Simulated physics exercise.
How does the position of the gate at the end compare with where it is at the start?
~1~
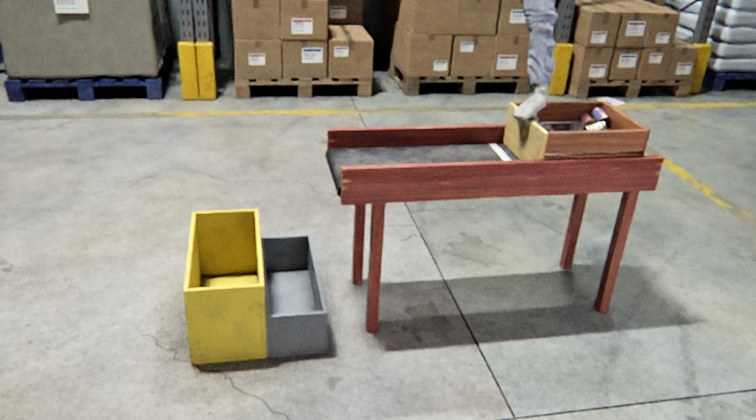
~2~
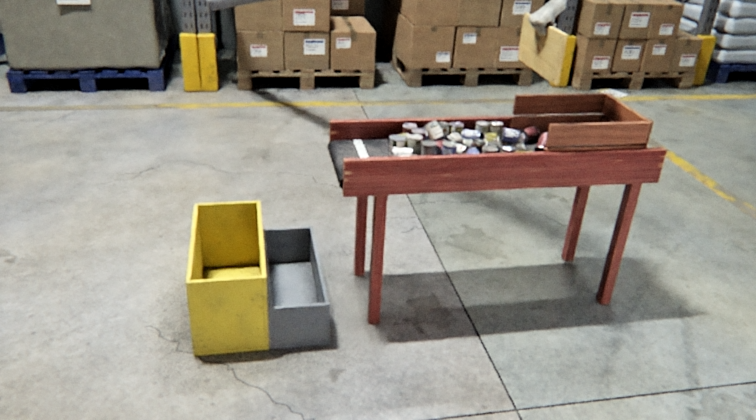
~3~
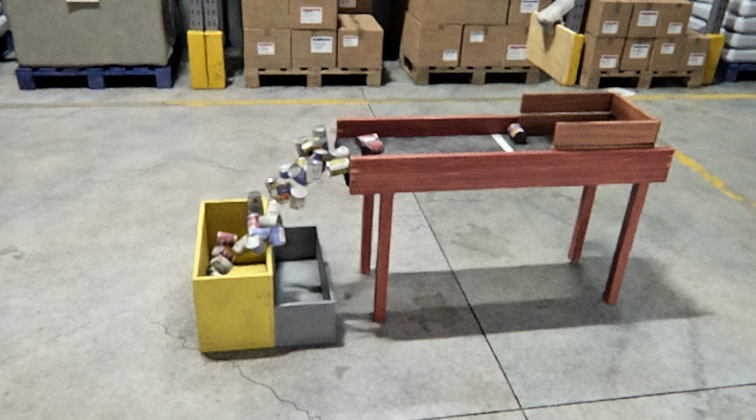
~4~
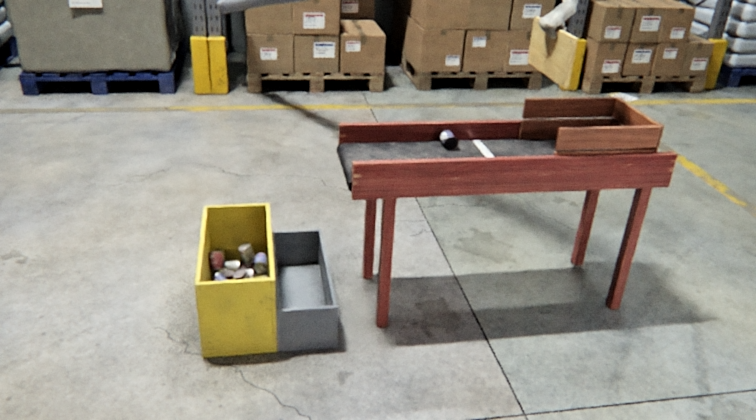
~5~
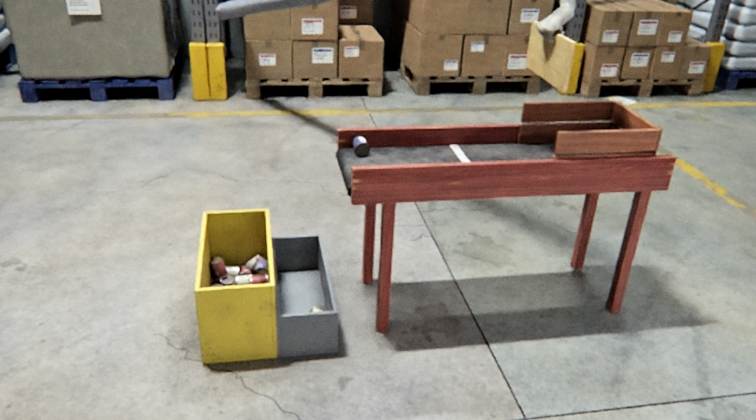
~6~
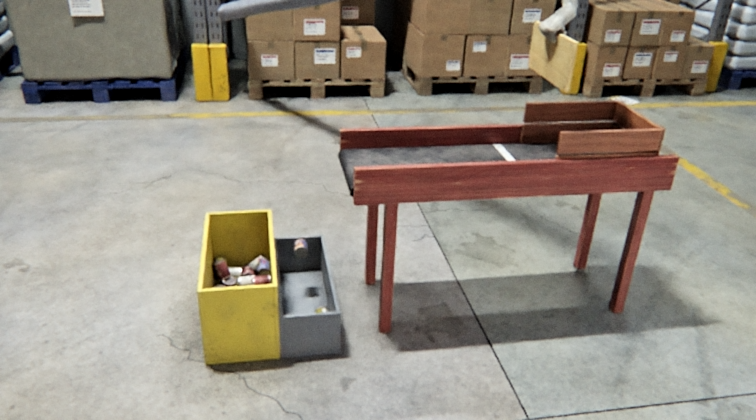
At the start the gate stands upright on the belt at the left end of the wooden pen. At the end it is held up higher, clear of the belt, leaving that end of the pen open.
In a warehouse, a gate lifts and tins ride left, falling mostly into a yellow box.
